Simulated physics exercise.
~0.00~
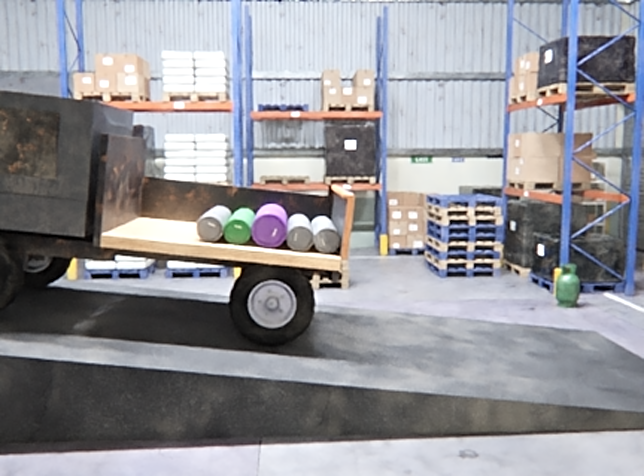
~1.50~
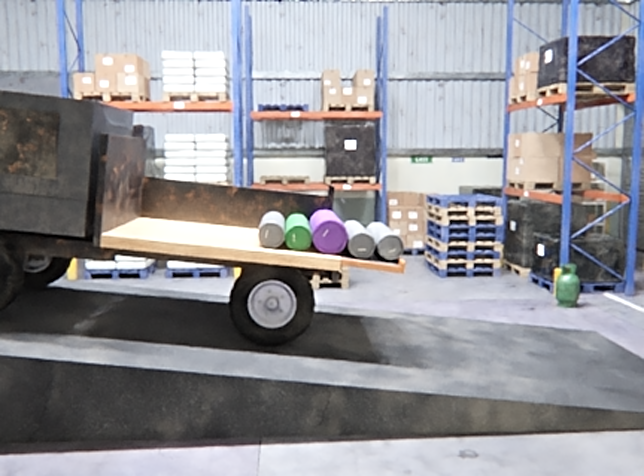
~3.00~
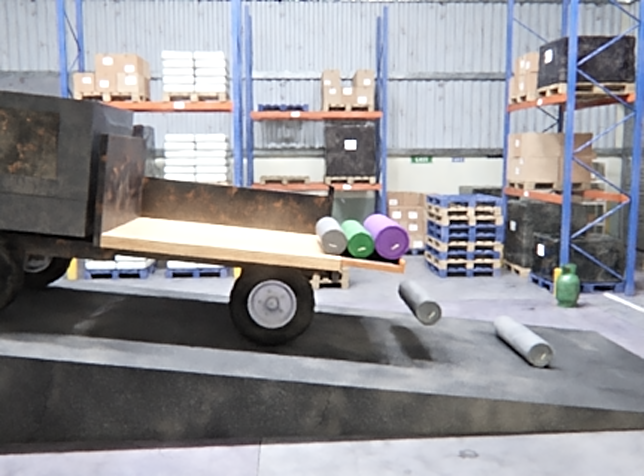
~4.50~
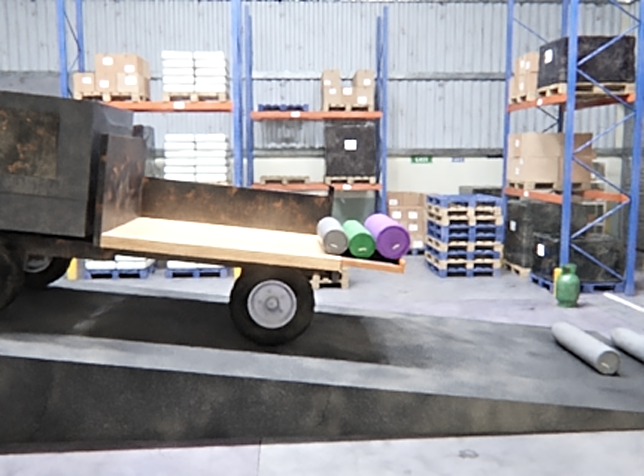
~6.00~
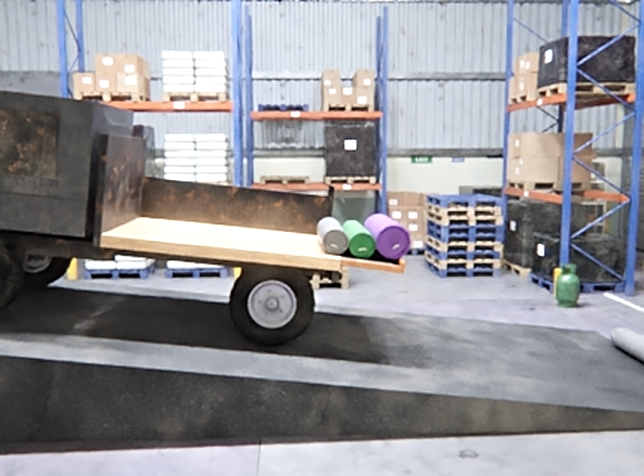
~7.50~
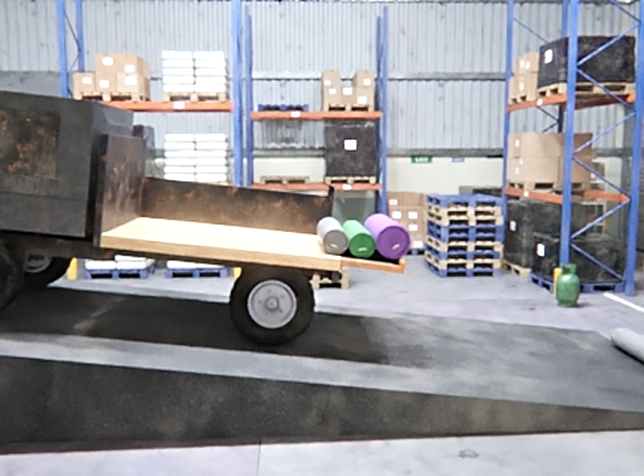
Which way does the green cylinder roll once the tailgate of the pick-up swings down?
The green cylinder rolls to the right, going from the bed onto the lowered gate.
